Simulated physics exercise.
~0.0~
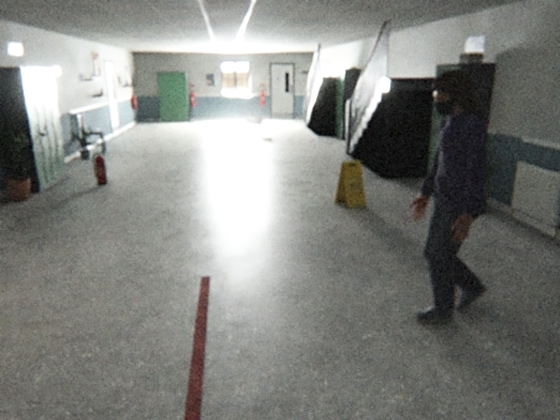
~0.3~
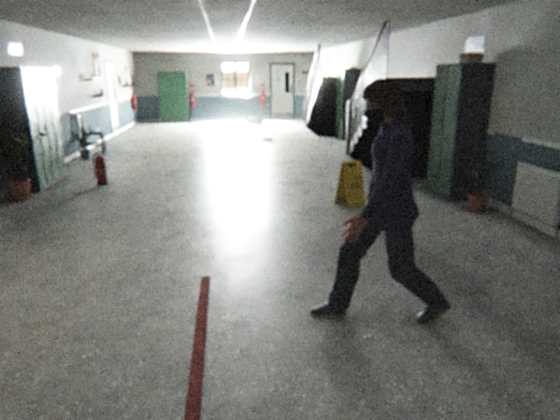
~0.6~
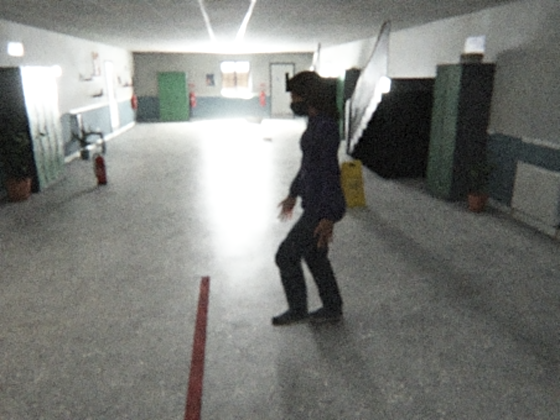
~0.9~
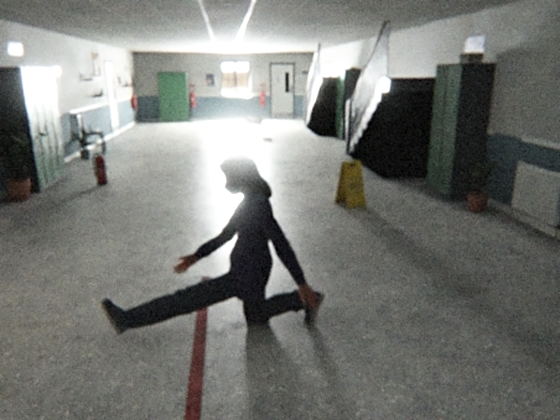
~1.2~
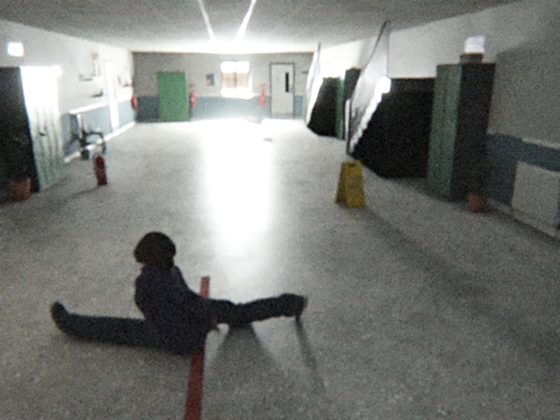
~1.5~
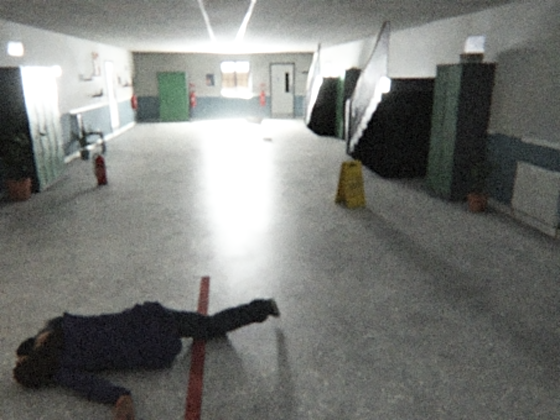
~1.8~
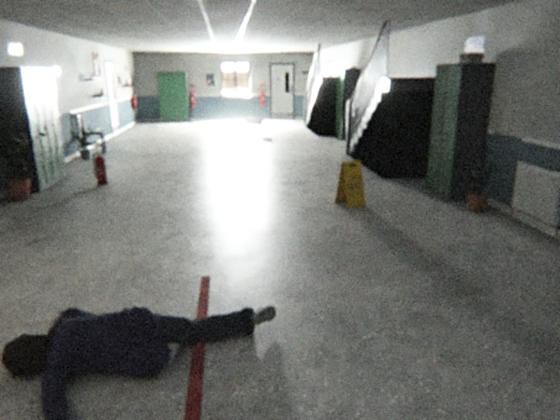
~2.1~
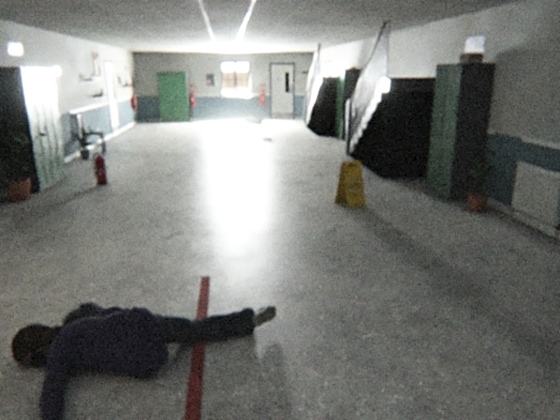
The clip opens on a dim, blue-walled hall with a glossy floor, a yellow floor sign and a red strip, as a person in dark clothes walks in from the right. The person strides left past the sign, then slows with knees bending and hands held out in front. Near the strip the body drops low, one leg stretching out to the left across it and the other folding behind. The person sinks to the floor with legs spread, then topples to the left. At the end the person lies still, head and torso left of the strip, legs stretched across it.
